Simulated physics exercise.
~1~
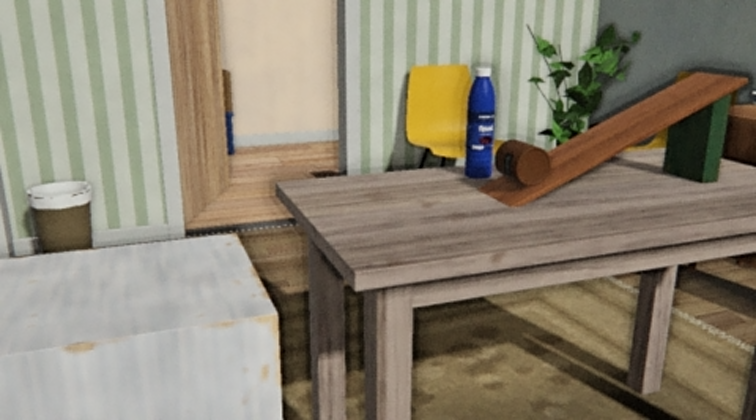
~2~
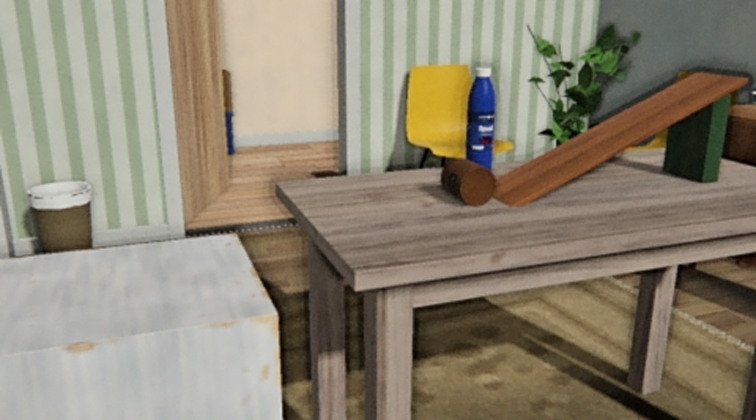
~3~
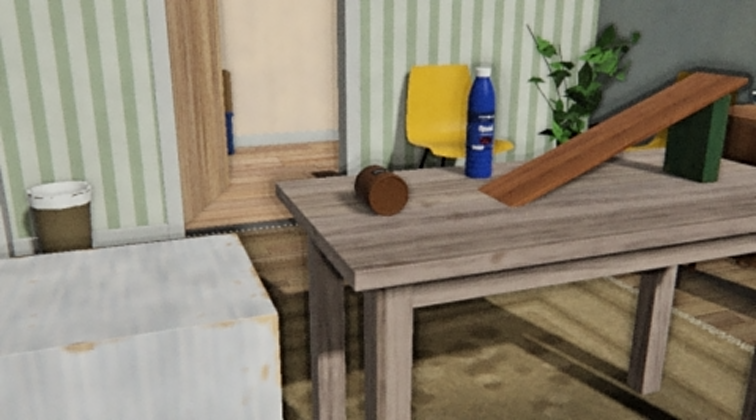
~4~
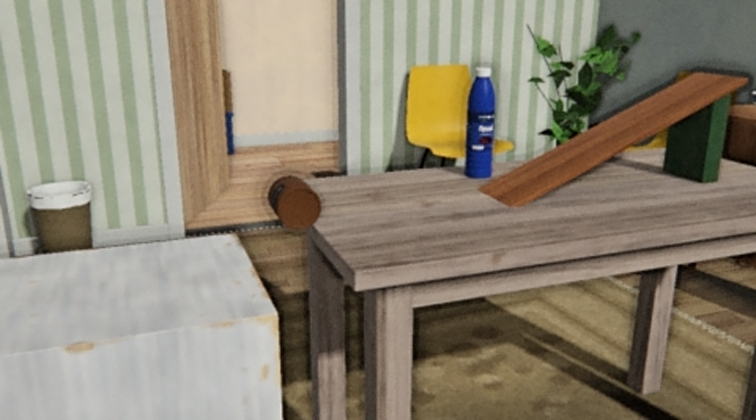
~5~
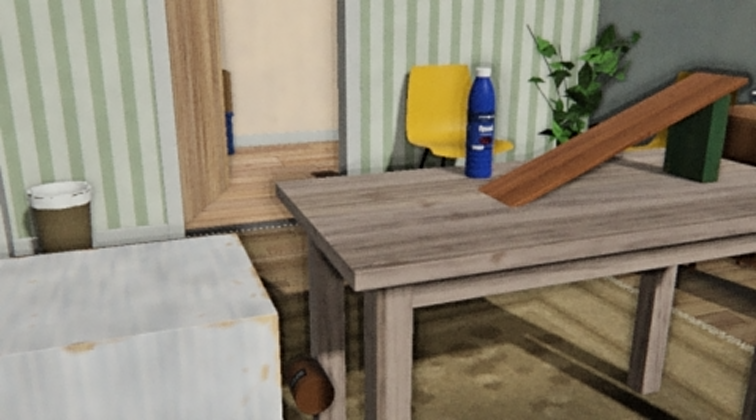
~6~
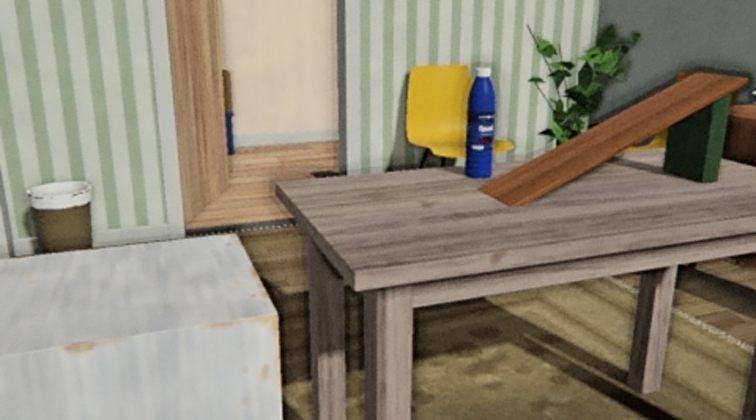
The brown jar rolled off the foot of the wooden ramp and went left across the table, passing a blue bottle that stayed put, then tipped over the edge, fell short of the white block, and dropped out of sight into the gap.
